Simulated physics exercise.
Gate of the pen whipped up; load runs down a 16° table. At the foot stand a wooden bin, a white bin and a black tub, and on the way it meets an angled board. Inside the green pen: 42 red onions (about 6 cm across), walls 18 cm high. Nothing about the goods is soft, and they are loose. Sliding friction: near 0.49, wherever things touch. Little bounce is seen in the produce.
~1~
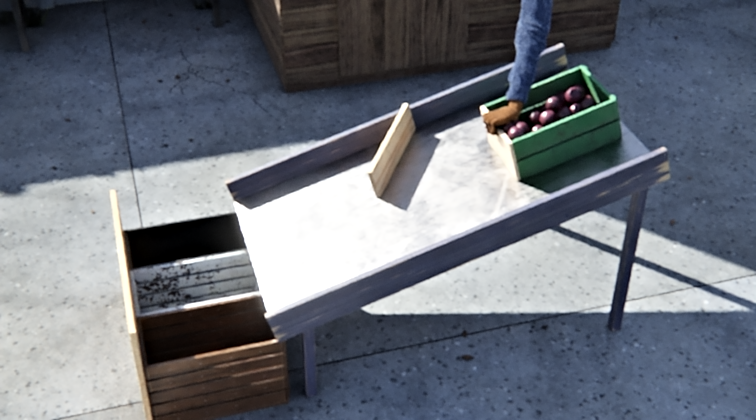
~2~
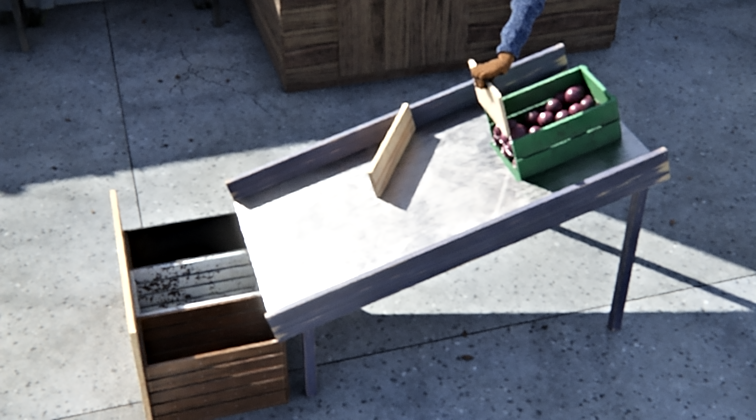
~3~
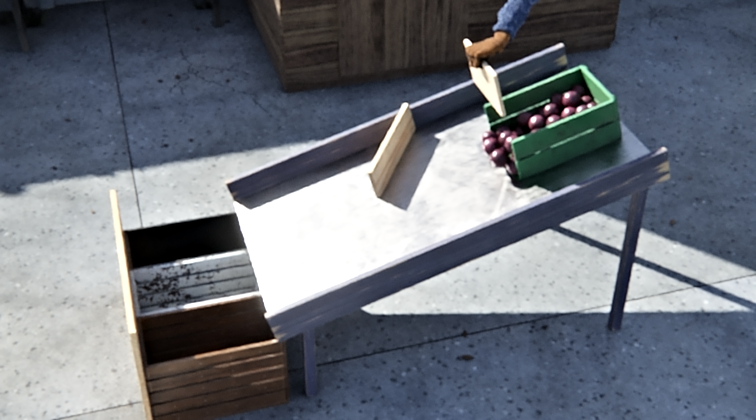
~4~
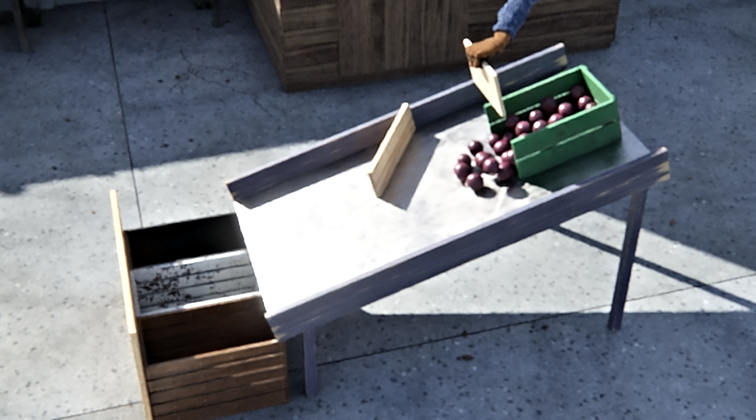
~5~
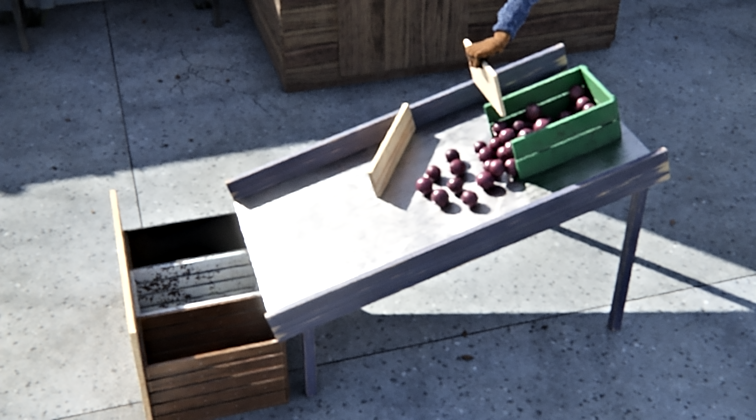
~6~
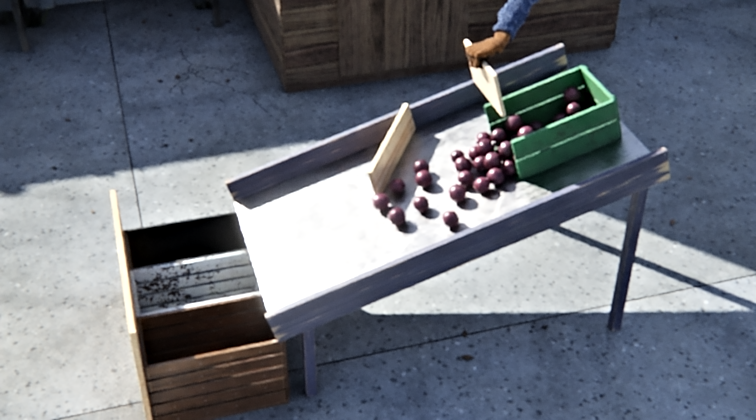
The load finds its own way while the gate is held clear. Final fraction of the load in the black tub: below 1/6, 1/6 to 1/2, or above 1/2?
Below 1/6.
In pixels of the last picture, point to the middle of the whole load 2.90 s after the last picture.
The middle lies close to (196, 381).
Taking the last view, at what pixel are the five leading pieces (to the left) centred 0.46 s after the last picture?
I'd put them at about (251, 286).
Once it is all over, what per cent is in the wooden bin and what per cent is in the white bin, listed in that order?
About 80 and 20 per cent.
Then, 0.46 s after the last picture, 5 still in the green pen, 1 in the white bin, 34 on the slope and 2 in the air.
Then, 1.04 s after the last picture, 12 in the wooden bin, 3 in the white bin, 26 on the slope and 1 in the air.
Then, 1.86 s after the last picture, 30 in the wooden bin, 7 in the white bin, 4 on the slope and 1 in the air.
Outcome (2.90 s after the last picture), 33 in the wooden bin and 9 in the white bin. Asked share, 0 of 42, 0 per cent.
